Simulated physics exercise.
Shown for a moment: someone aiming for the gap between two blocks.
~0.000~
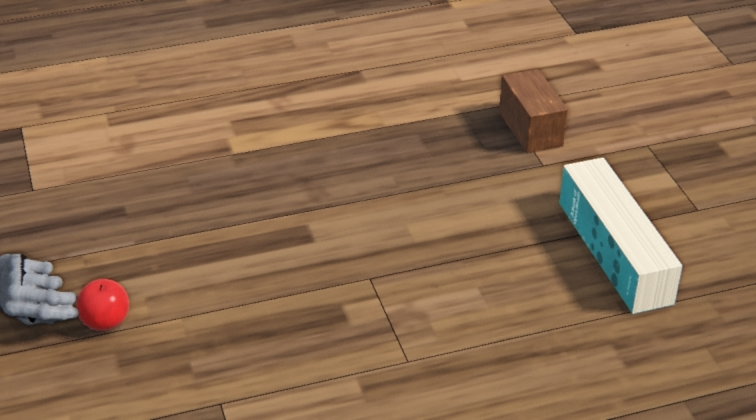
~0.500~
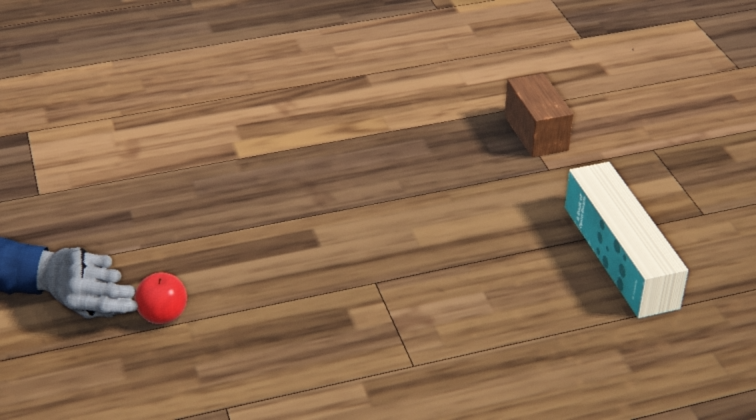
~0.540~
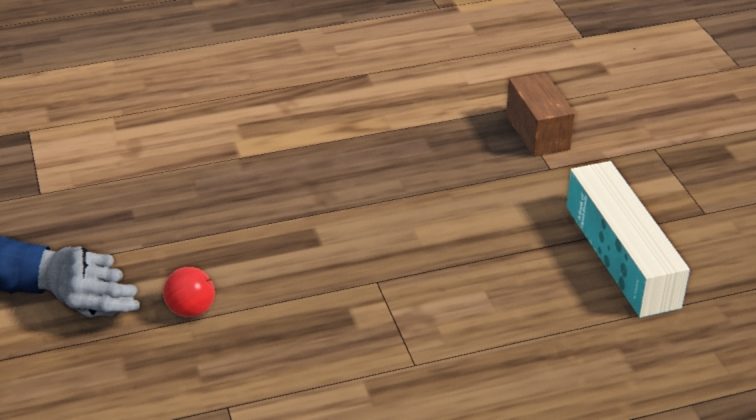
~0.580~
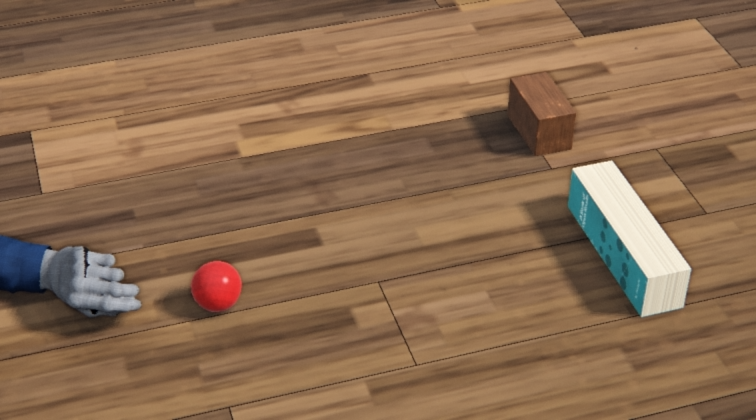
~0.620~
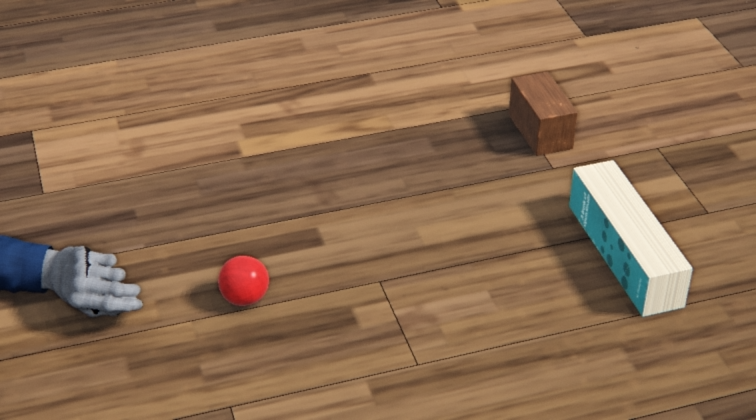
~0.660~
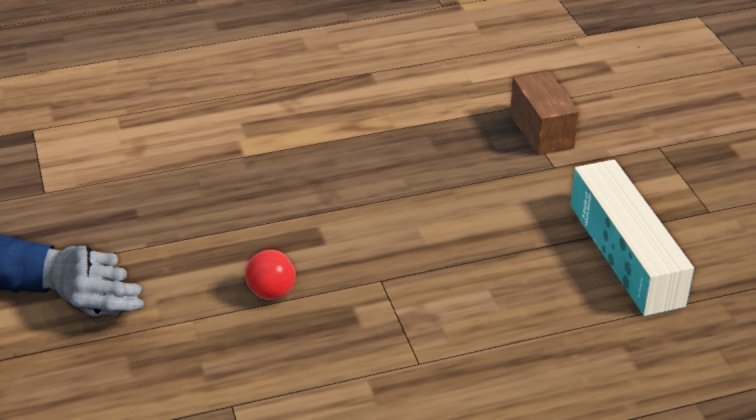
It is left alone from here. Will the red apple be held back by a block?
Yes, it is held back.
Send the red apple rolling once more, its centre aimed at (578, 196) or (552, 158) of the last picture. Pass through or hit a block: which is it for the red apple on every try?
Okay, so it runs into a block the first time and goes between the blocks the second time.
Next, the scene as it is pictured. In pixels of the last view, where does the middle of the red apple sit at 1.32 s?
It ends up somewhere around (552, 216).
By 0.92 s, red apple heading on near (427, 242).
By 1.32 s, red apple coming back near (552, 216).
When it is over (2.3 s), the red apple is stopped, near (514, 222).
